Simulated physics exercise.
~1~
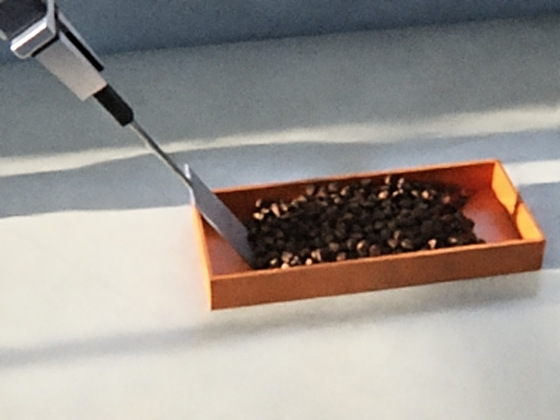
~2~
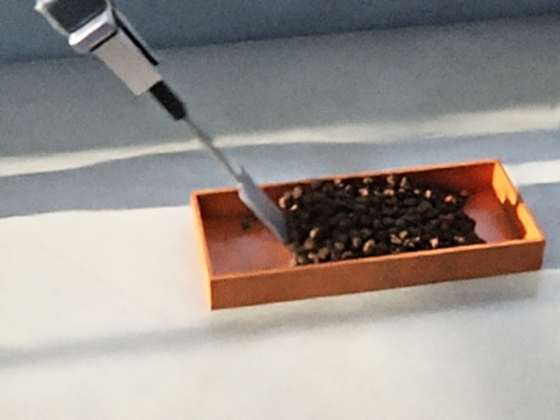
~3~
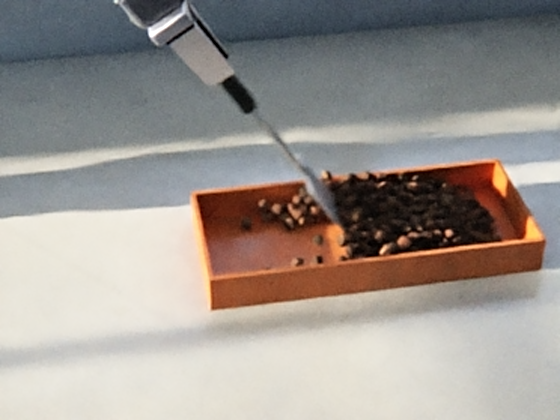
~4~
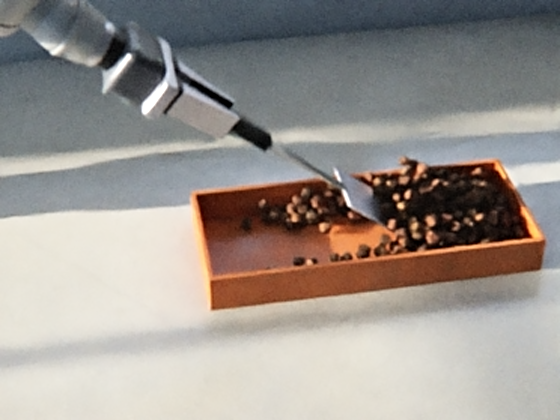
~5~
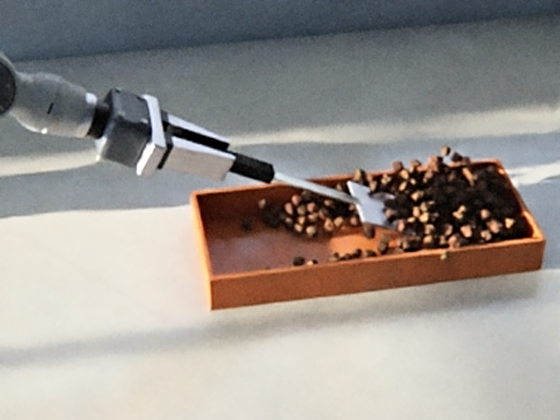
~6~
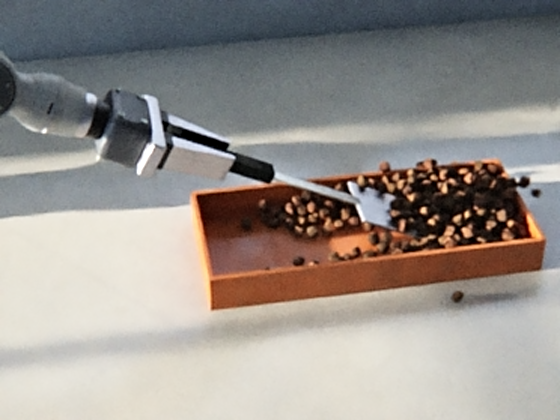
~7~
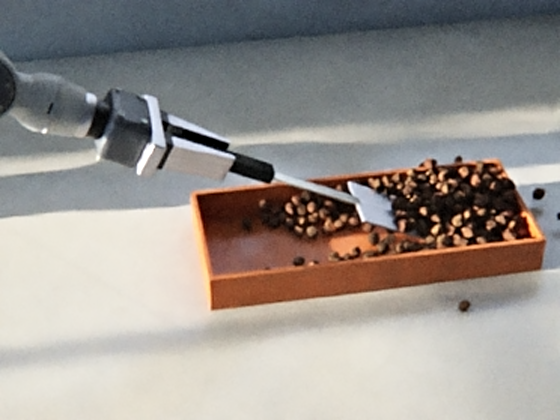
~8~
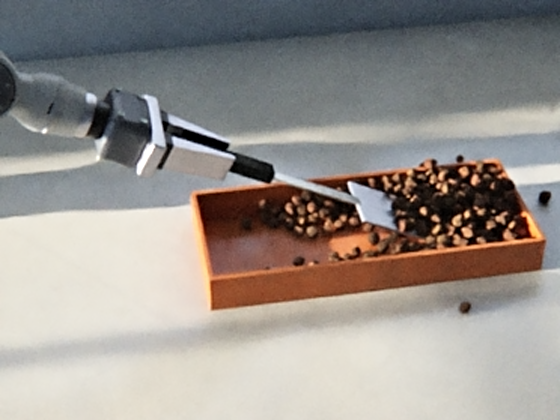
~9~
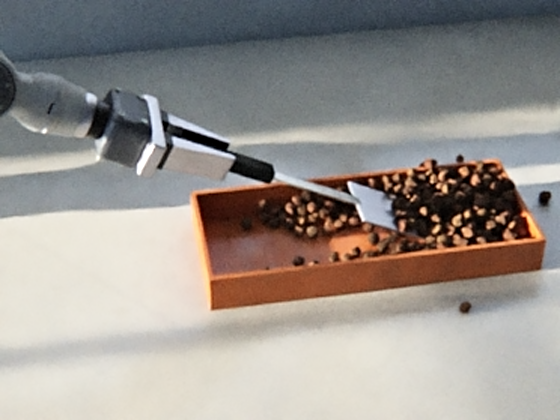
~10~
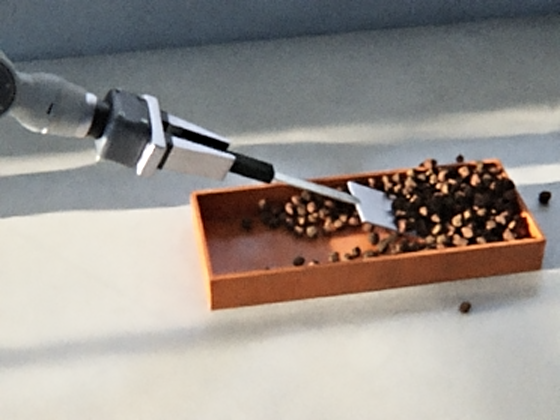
At first, a robot arm holds a flat paddle at the left end of a shallow orange tray filled with small dark brown pellets. The paddle pushes through them to the right, leaving a few behind on the bare tray floor. The arm then tilts, laying the paddle flatter as the pellets bunch into a taller heap at the right end. The paddle halts, and the heap slumps and spreads, sending a few pellets over the rim. Finally everything rests, with most pellets still in the tray and a few strays lying on the pale surface outside.
